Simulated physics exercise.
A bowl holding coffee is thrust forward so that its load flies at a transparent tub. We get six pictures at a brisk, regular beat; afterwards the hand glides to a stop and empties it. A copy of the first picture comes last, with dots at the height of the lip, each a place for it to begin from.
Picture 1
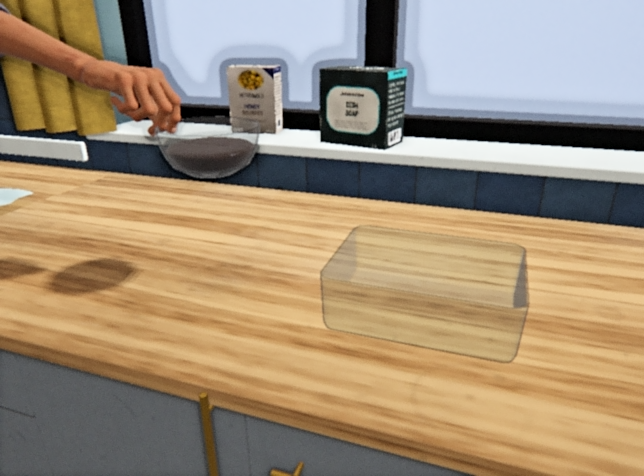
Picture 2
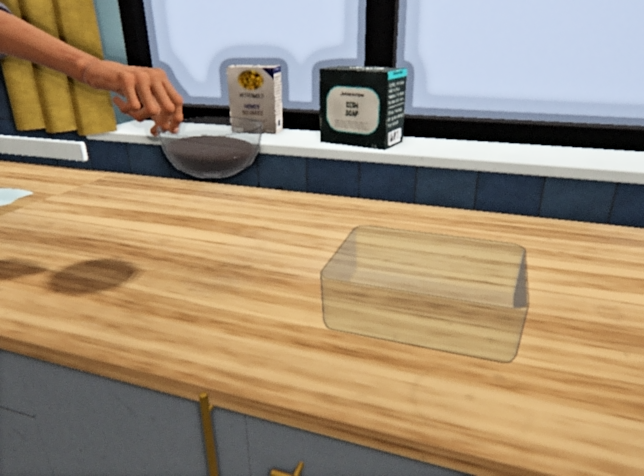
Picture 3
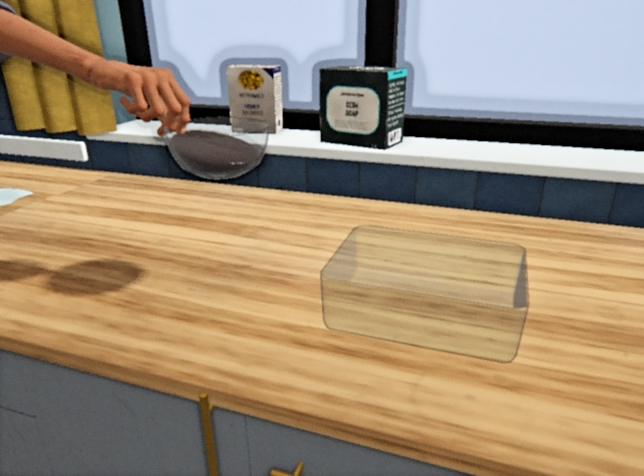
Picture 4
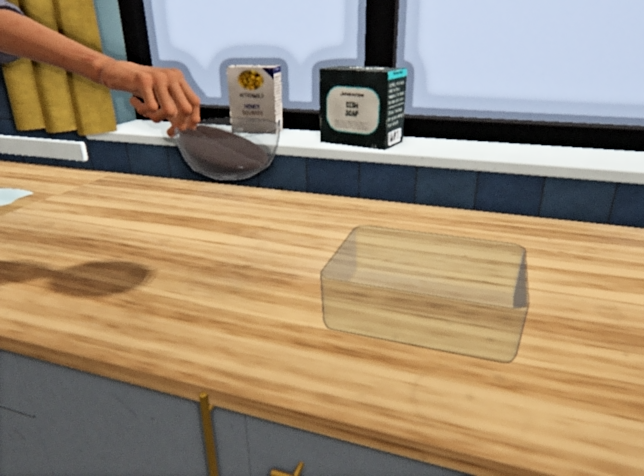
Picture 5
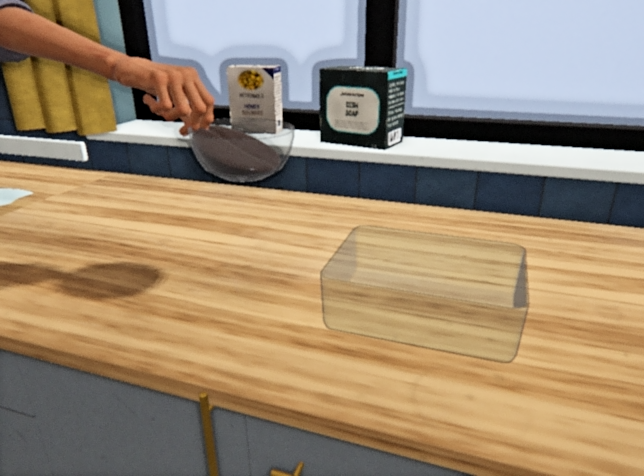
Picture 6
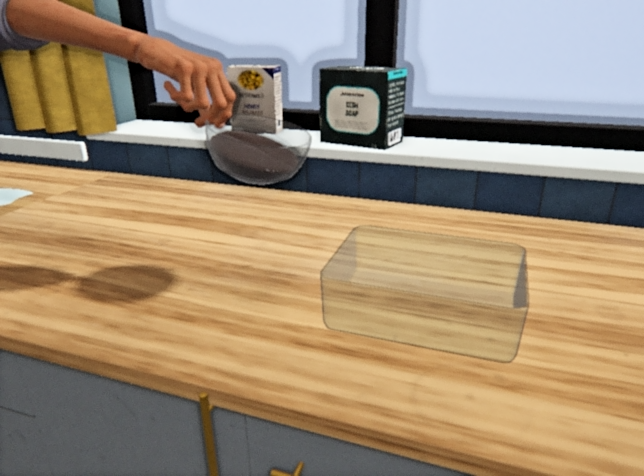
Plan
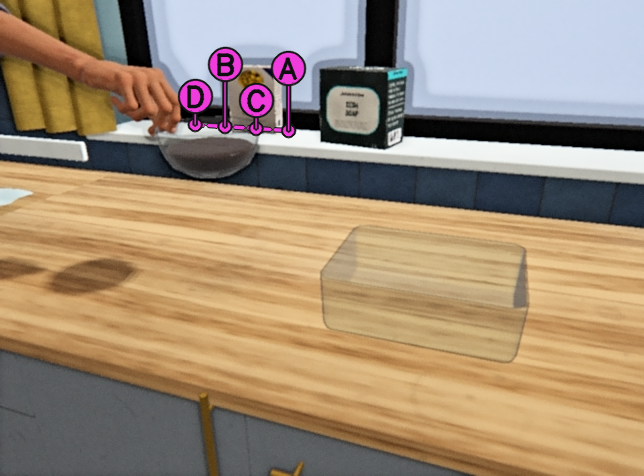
A hand held a clear bowl of dark coffee above a wooden counter near the window, moved it slowly to the right toward a transparent tub, then began to tilt it slightly.
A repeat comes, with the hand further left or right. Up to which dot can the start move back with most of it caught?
B will do.
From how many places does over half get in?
Three of the four.
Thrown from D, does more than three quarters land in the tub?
No.
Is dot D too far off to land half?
Yes.
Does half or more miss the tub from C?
No, that is safe.
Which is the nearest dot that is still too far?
D it is.
On the marked copy, A at (288, 130); B at (225, 126); C at (256, 128); D at (195, 124).
With A, about 82 % lands in the tub, 3 % falls short and 16 % goes beside or beyond.
With B, about 65 % lands in the tub, 28 % falls short and 7 % goes beside or beyond.
With C, about 81 % lands in the tub, 8 % falls short and 11 % goes beside or beyond.
With D, about 30 % lands in the tub, 67 % falls short and 3 % goes beside or beyond.
